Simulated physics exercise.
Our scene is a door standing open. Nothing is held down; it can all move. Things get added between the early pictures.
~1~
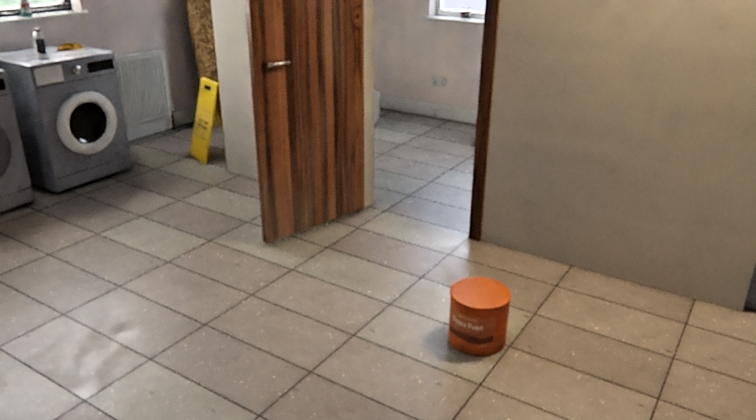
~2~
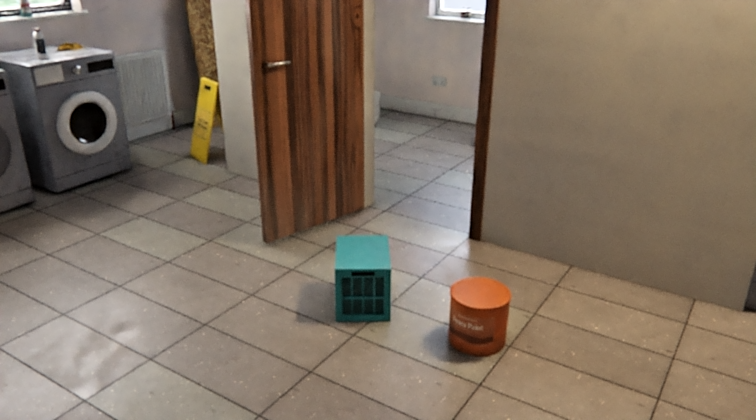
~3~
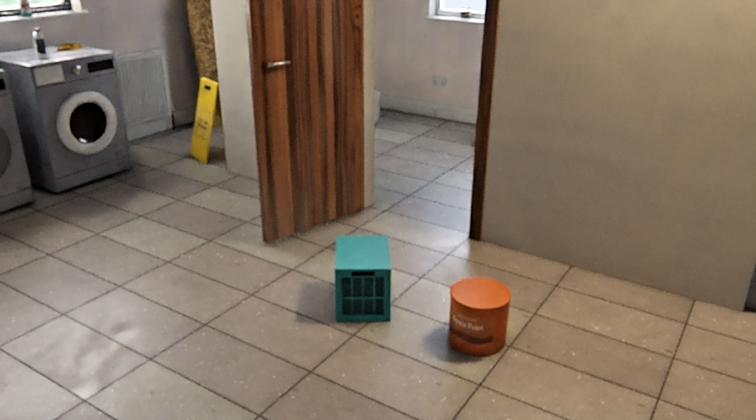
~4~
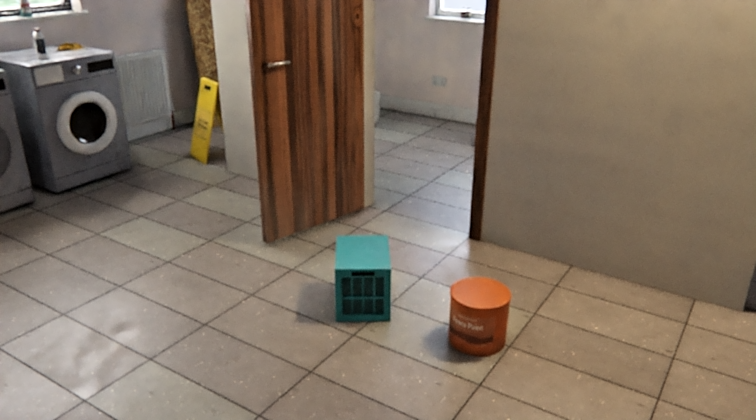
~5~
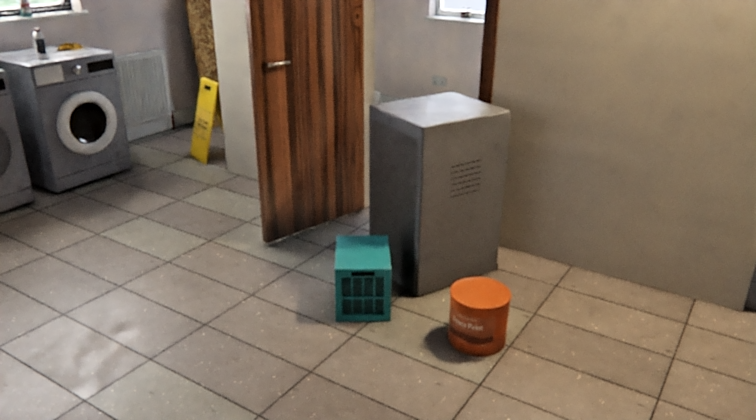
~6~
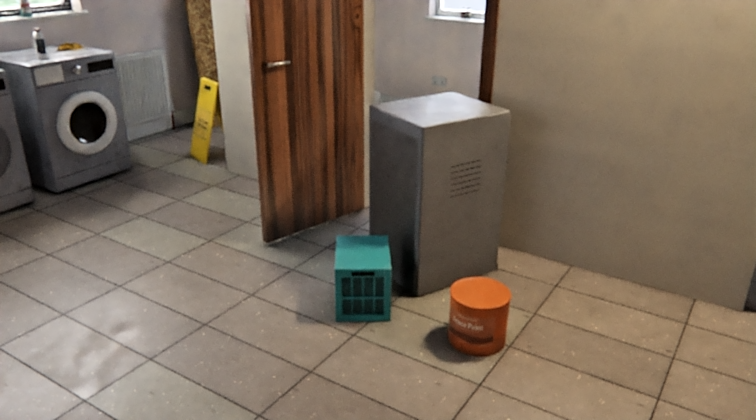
A turquoise crate and then a grey appliance appear near the orange pail beside a still, open door.
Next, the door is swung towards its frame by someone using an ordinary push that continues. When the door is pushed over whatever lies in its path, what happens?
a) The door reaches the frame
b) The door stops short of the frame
The door stops short of the frame (b).
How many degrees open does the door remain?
About 55°.
Then, 0.40 s past the last view, door 94° open.
Then, 0.60 s past the last view, door 80° open.
Then, 0.80 s past the last view, door 65° open.
Then, 0.90 s past the last view, door 57° open.
Finally, door 54° open; all 3 still in place. Final places as the last picture's camera would see them, grey appliance near (436, 191).
